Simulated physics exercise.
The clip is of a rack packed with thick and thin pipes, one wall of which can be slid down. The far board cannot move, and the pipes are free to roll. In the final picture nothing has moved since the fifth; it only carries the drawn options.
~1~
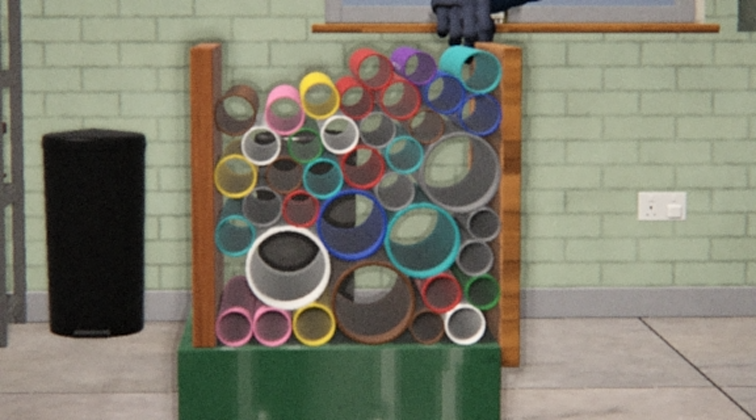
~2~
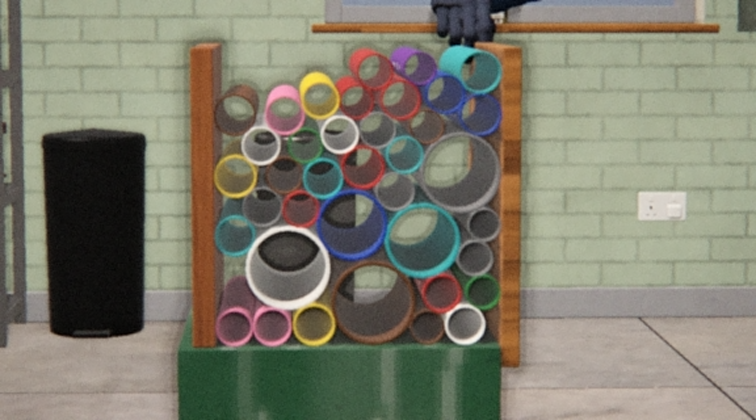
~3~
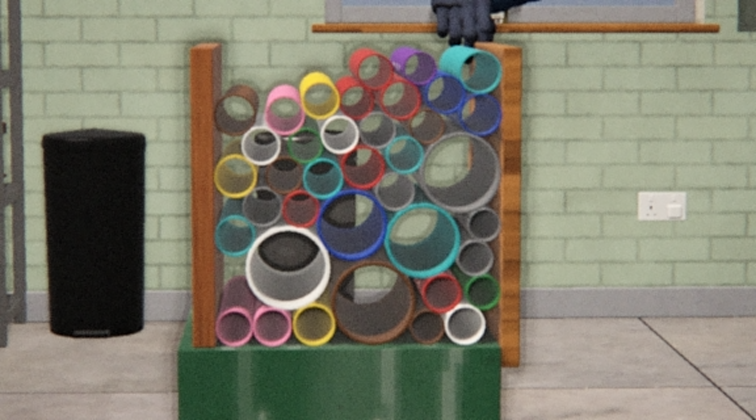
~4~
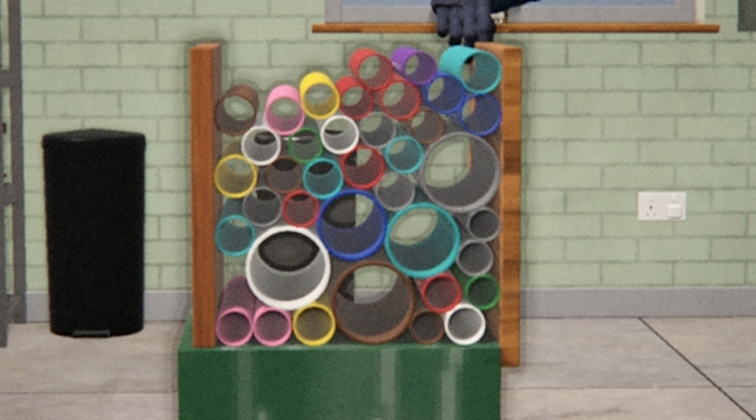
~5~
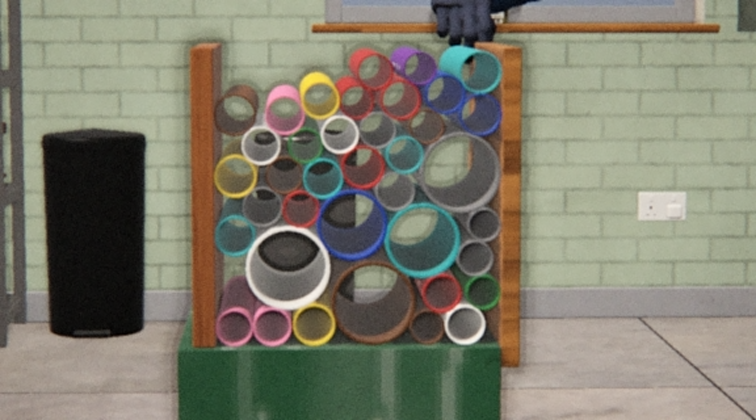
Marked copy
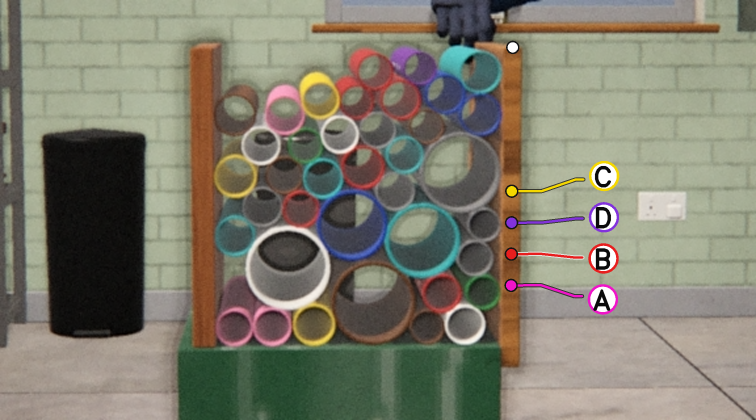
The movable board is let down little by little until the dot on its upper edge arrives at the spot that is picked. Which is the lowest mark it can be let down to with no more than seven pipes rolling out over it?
D is the limit.
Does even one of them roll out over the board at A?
Yes.
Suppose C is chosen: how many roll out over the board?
It comes to four.
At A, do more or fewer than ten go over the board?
It loses more than ten.
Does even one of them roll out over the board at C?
Yes.
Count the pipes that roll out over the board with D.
At D the number is four.
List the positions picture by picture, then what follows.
A turquoise pipe (480, 72); side board (493, 192); a pink pipe (234, 327), in the first picture.
A pink pipe (234, 327); a white pipe (465, 325), in the second picture.
A grey pipe (475, 259); a grey pipe (263, 208), in the third picture.
A brown pipe (285, 176); a white pipe (340, 135), in the fourth picture.
A pink pipe (285, 115); a turquoise pipe (480, 72); side board (493, 192), in the fifth picture.
On the marked copy, A at (511, 285); B at (511, 254); C at (512, 192); D at (511, 222); the white dot at (513, 47).
Following D. Soon after the start, top of the board (502, 125).
Later, top of the board (502, 211).
In the end, top of the board (502, 222), about four out over the board.
As for the rest, A more than seven out over the board; B more than seven out over the board; C about four out over the board.
